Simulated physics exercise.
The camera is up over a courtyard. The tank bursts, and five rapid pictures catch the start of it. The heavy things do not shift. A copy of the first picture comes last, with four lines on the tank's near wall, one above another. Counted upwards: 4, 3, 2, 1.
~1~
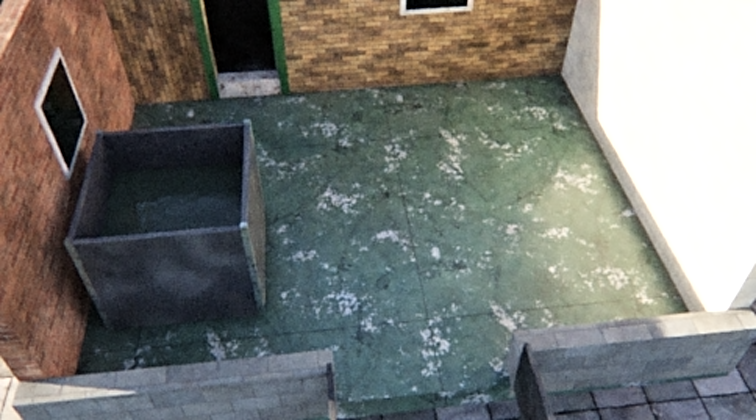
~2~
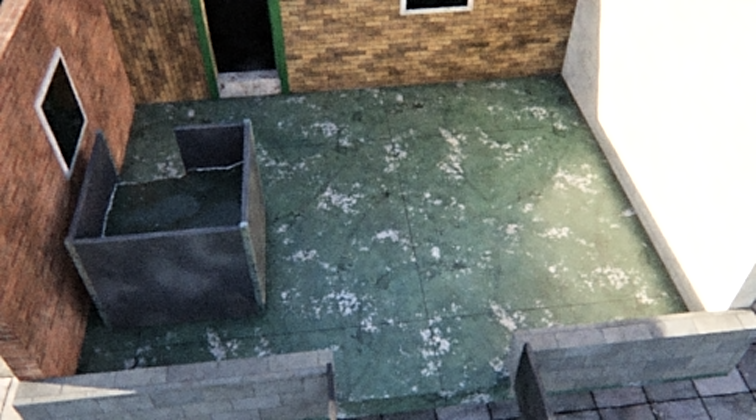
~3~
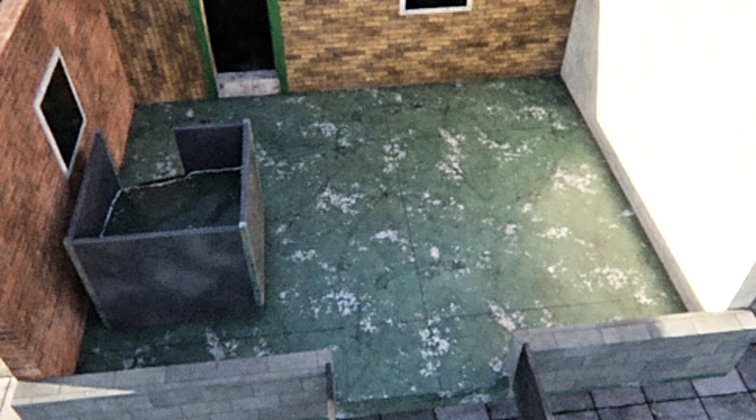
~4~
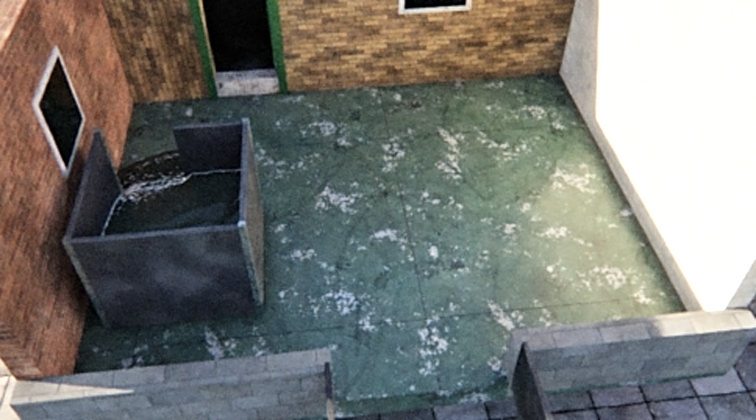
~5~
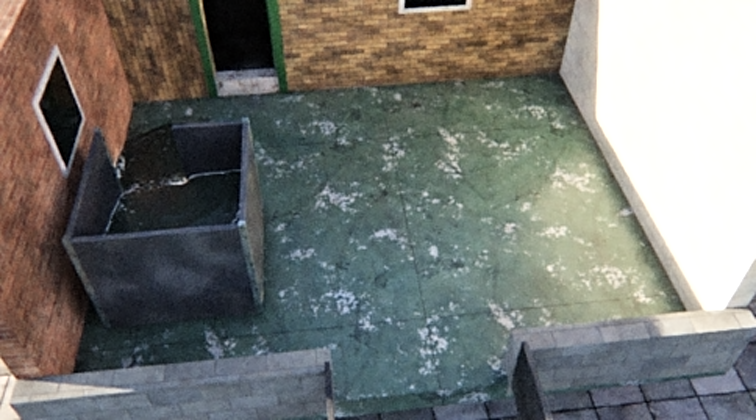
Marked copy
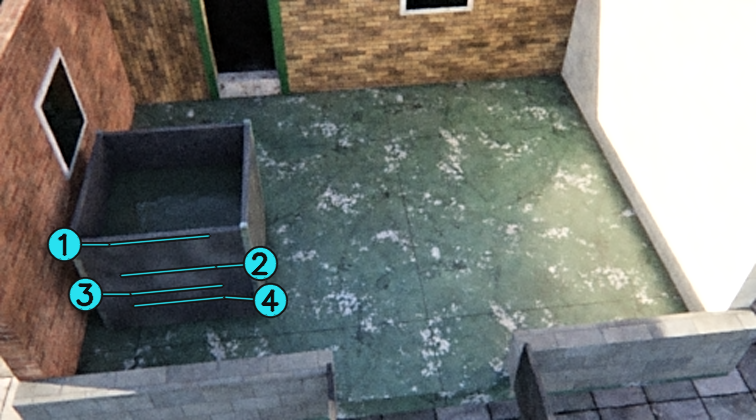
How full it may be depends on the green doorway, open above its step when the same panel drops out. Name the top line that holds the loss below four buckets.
Choose 2.
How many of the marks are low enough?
Three.
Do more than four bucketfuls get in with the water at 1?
Yes, that goes wrong.
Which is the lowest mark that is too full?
1 it is.
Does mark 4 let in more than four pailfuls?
No.
On the marked copy, 1 at (158, 240); 2 at (169, 271); 3 at (176, 289); 4 at (180, 301); from the bottom up 4, 3, 2, 1.
With 1, about 9 bucketfuls get in.
With 2, a splash gets over, under a bucket.
With 3, nothing gets over.
With 4, nothing gets over.
